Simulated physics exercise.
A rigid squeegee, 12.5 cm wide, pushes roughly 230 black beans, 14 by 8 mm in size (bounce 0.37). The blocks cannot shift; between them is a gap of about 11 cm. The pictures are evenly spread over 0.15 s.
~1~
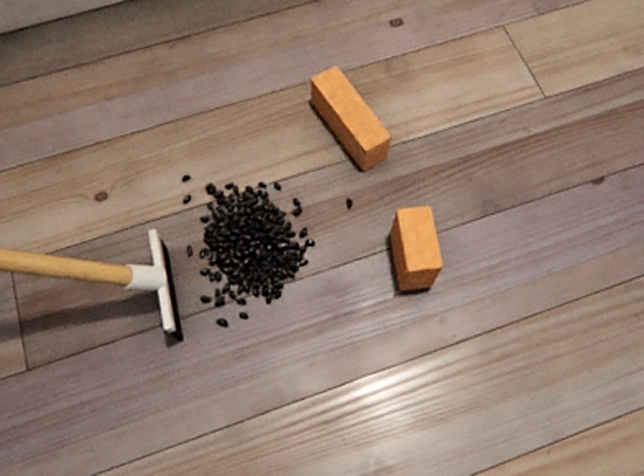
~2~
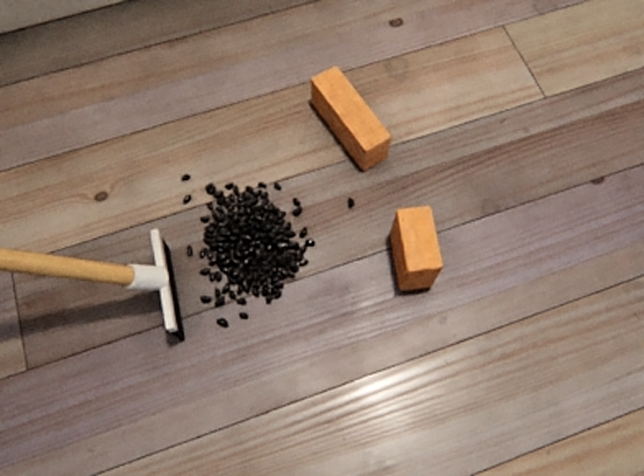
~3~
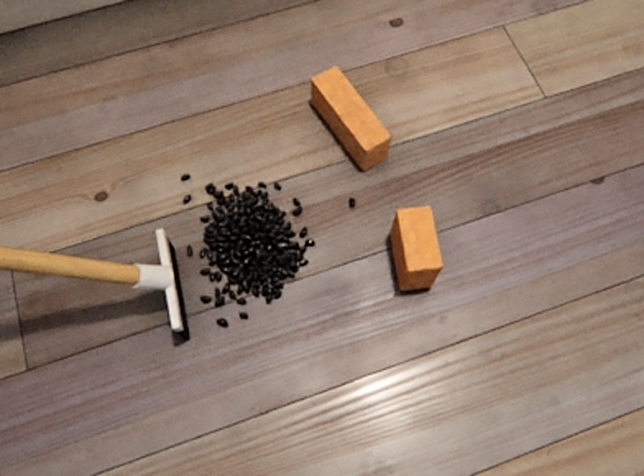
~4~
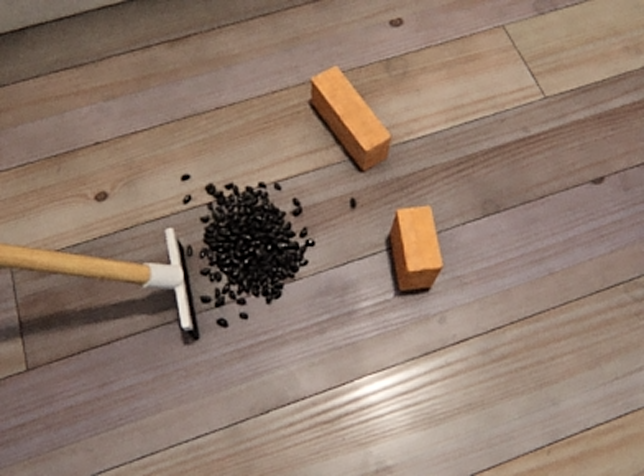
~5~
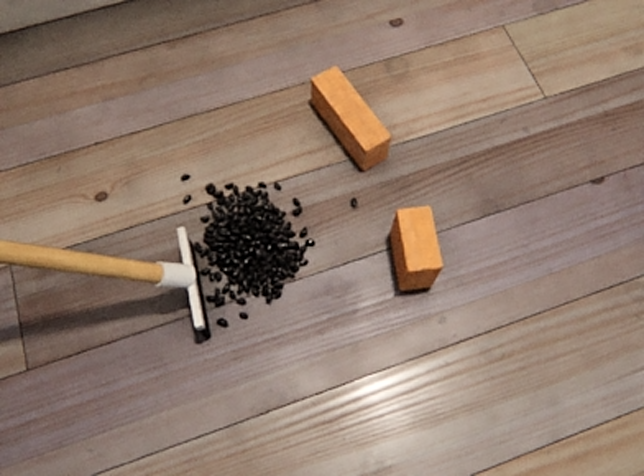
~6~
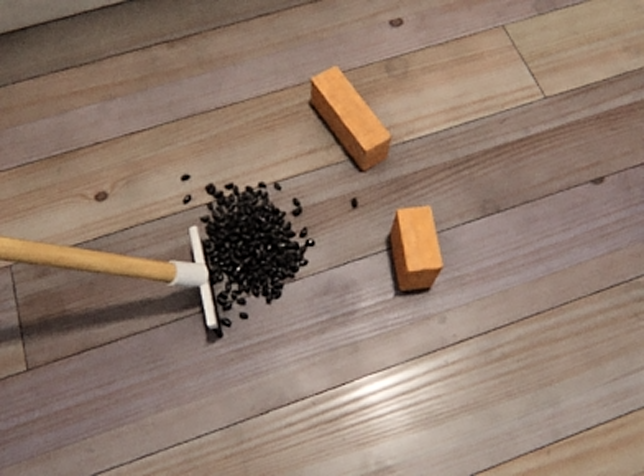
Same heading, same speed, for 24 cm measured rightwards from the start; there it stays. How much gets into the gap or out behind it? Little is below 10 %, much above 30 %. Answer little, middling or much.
In or through the gap: Little.
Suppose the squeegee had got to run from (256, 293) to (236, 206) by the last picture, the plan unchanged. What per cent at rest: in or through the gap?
Through 30.
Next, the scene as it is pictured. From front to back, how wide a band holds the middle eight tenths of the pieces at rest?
Roughly 16 cm.
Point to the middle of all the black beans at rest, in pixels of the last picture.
At about (314, 218).
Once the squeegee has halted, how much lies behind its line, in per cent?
About 55 per cent.
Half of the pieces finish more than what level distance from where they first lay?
Some 8 cm.
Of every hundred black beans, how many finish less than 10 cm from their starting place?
Roughly 55 per cent.
Then, 0.23 s after the last picture, squeegee 16 cm from its start, spill 17 cm wide; held up before the blocks 100 %.
Then, 0.46 s after the last picture, squeegee 24 cm from its start, spill 21 cm wide; round the near block 5 %, held up before the blocks 95 %.
Then, 0.65 s after the last picture, squeegee 24 cm from its start, spill 21 cm wide; round the near block 5 %, held up before the blocks 95 %.
In the end, in or through the gap 0 %, round the near block 5 %, round the far block 0 %, held up before the blocks 90 %.
